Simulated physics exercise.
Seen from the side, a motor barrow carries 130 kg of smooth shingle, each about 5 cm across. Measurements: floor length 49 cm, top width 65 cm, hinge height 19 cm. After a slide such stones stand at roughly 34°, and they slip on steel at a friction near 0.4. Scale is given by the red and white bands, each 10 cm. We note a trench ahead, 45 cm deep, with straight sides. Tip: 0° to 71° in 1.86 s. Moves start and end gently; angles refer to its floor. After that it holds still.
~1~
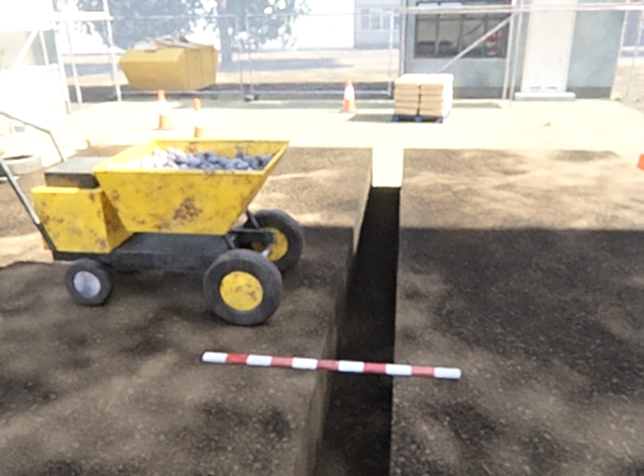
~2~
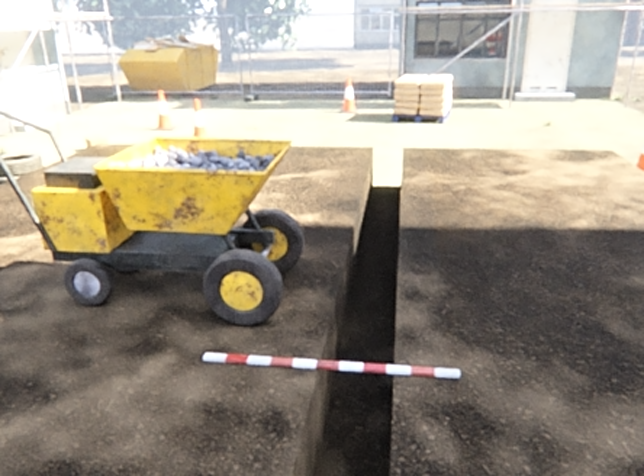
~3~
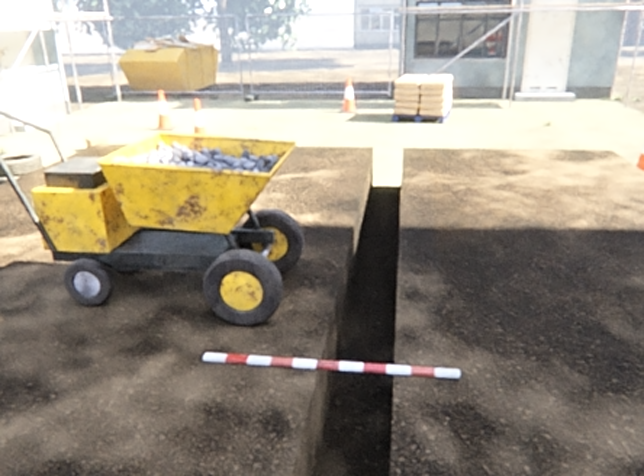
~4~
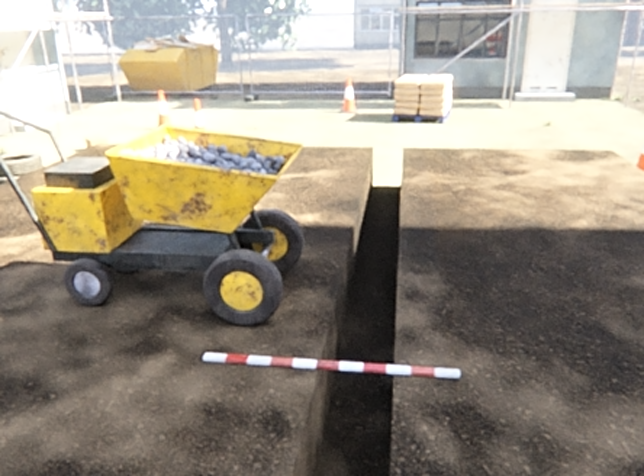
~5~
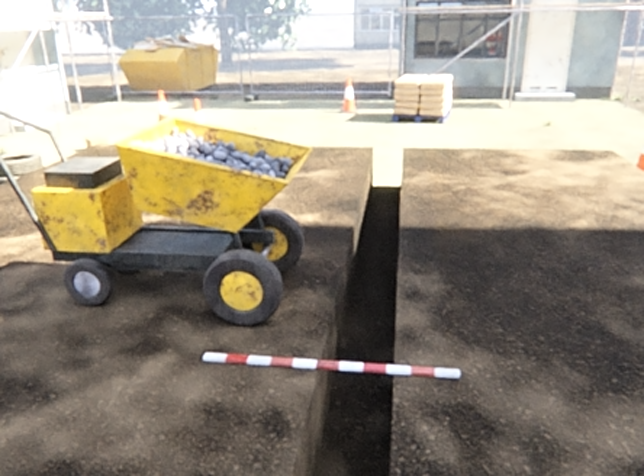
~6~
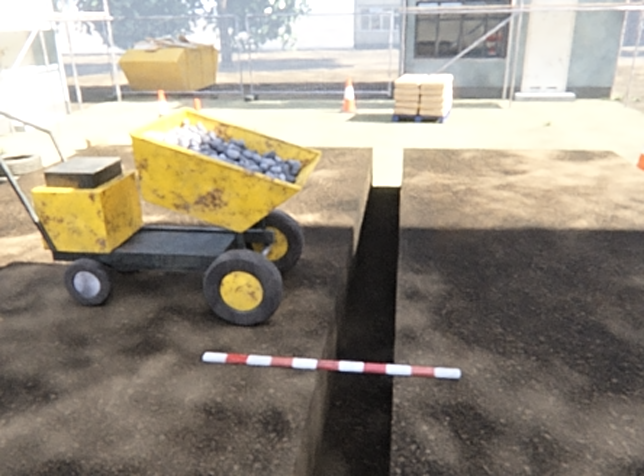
The clip shows a yellow motor barrow loaded with grey stones beside a straight-sided trench, a red and white banded pole lying across it; the skip starts level, then gradually tilts forward to the right while the wheels stay still.
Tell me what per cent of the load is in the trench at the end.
Some 44 per cent.
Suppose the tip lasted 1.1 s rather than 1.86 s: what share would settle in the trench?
Near 35 per cent.
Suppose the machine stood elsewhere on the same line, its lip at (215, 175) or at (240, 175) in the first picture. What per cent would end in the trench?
That gives roughly 90 per cent and roughly 70 per cent.
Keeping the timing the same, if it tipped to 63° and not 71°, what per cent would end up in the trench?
About 45%.
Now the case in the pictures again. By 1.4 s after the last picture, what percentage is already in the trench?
About 15 per cent by then.
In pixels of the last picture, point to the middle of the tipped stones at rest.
Around (413, 299).
Then, 0.8 s after the last picture the floor is at 60°, 98 % in the skip, 2 % in the trench; the foremost stones are at (391, 276).
Then, 1.4 s after the last picture the floor is at 71°, 46 % in the skip, 13 % in the trench, 40 % past the trench; the foremost stones are at (508, 294).
Then, 1.7 s after the last picture the floor is at 71°, 22 % in the skip, 22 % in the trench, 56 % past the trench; the foremost stones are at (560, 288).
Then, 3.7 s after the last picture the floor is at 71°, 0 % in the skip, 44 % in the trench, 56 % past the trench; the foremost stones are at (579, 274).
